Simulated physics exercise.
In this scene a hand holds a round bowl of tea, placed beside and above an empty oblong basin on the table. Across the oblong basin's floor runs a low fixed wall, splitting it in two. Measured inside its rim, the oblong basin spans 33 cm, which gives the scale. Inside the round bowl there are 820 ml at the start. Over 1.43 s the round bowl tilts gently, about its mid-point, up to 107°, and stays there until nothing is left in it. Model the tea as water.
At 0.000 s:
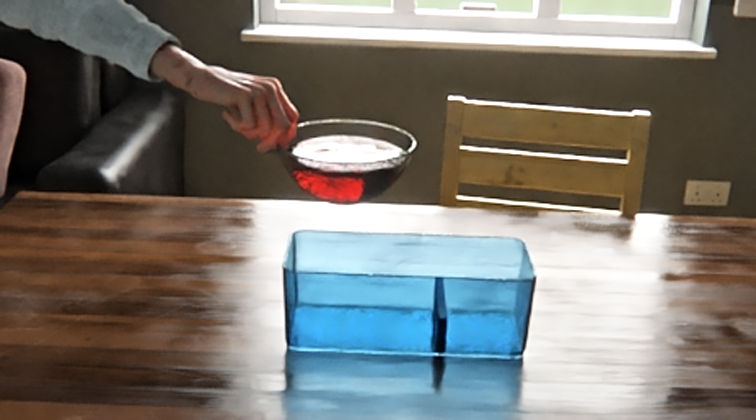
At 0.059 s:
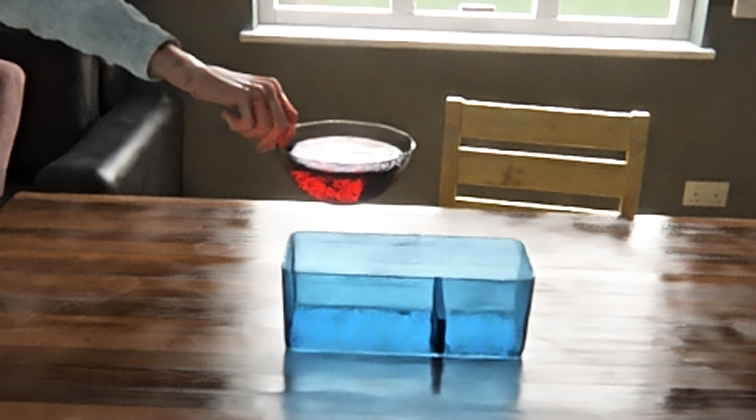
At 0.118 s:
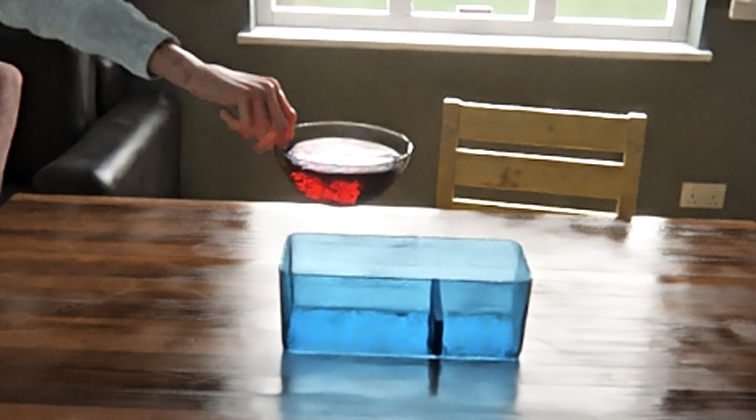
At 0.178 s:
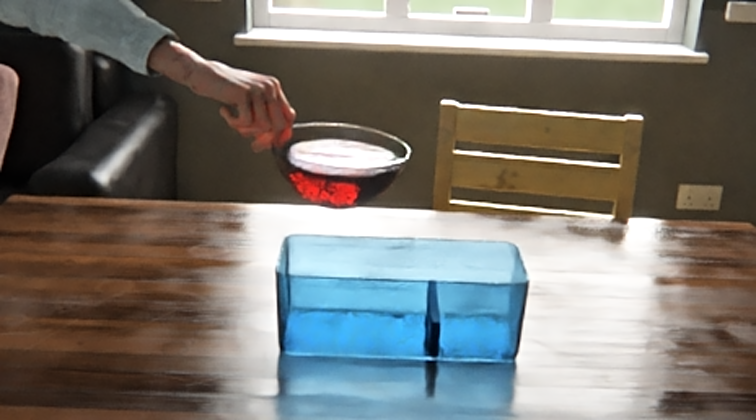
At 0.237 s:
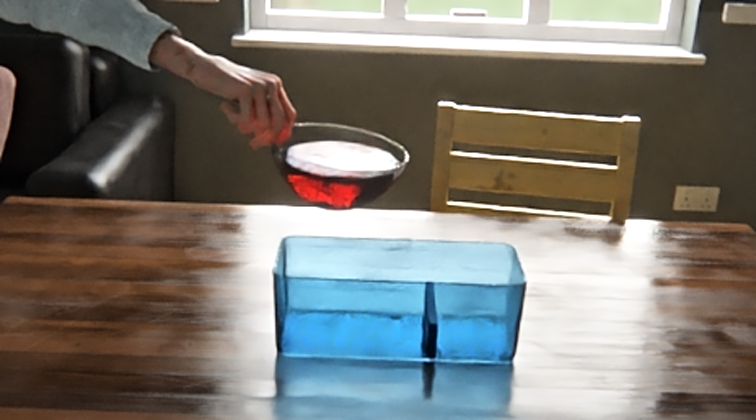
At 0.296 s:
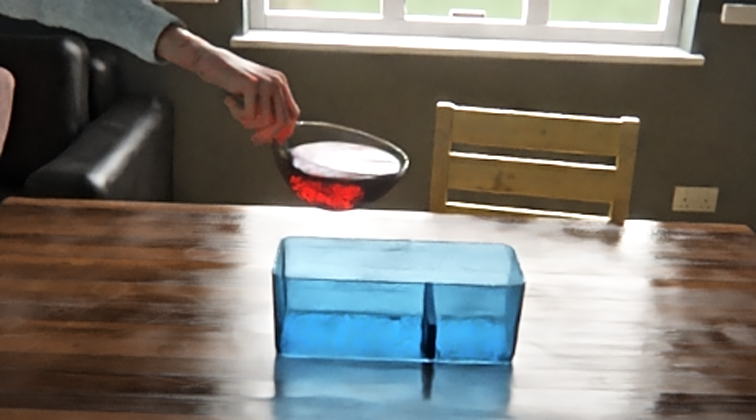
At a wooden table near a window, a hand held a glass bowl of red tea above a clear blue divided basin, then slowly tilted it slightly down to the right.
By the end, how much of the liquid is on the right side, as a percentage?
Around 64 percent.
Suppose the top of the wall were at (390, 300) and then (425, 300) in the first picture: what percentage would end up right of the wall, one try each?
Roughly 95 per cent, then 80 per cent.
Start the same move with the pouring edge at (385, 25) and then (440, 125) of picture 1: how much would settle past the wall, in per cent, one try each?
I'd say 50 percent on the first go, 85 percent on the next.
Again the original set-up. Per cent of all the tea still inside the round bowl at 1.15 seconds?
Share remaining: Approx. 0 %.
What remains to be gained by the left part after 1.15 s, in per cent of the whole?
Near 1 percent, give or take.
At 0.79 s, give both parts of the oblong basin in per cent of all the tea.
I'd say some 4 on the left and some 24 on the right.
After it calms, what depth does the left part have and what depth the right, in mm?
Roughly 10 mm on the left side and 38 mm on the right side.
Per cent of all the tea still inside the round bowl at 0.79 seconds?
Close to 42 percent of the liquid remains at that time.
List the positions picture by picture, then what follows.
In the first picture, it leans 0°; its right rim is at (415, 145); the tea meets the walls at (284, 151) and (408, 156); the oblong basin's rim runs from (287, 251) to (530, 260); the wall's top is at (441, 297).
In the second picture, it leans 0°; its right rim is at (414, 146); the tea meets the walls at (283, 152) and (407, 157).
In the third picture, it leans 2°; its right rim is at (411, 149); the tea meets the walls at (281, 153) and (404, 159).
In the fourth picture, it leans 4°; its right rim is at (409, 153); the tea meets the walls at (279, 154) and (402, 162).
In the fifth picture, it leans 7°; its right rim is at (407, 158); the tea meets the walls at (278, 154) and (401, 164).
In the sixth picture, it leans 11°; its right rim is at (407, 164); the tea meets the walls at (280, 157) and (403, 165).
By 0.79 s the tilt is 62° and 43 per cent is still to pour, 4 is left of the wall and 24 right of it.
By 1.15 s the tilt is 97° and 0 per cent is still to pour, 35 is left of the wall and 64 right of it.
By 1.52 s the tilt is 107° and 0 per cent is still to pour, 36 is left of the wall and 64 right of it.
By 1.93 s the tilt is 107° and 0 per cent is still to pour, 36 is left of the wall and 64 right of it.
At rest 36 per cent lies left of the wall, 64 right of it and 0 outside.
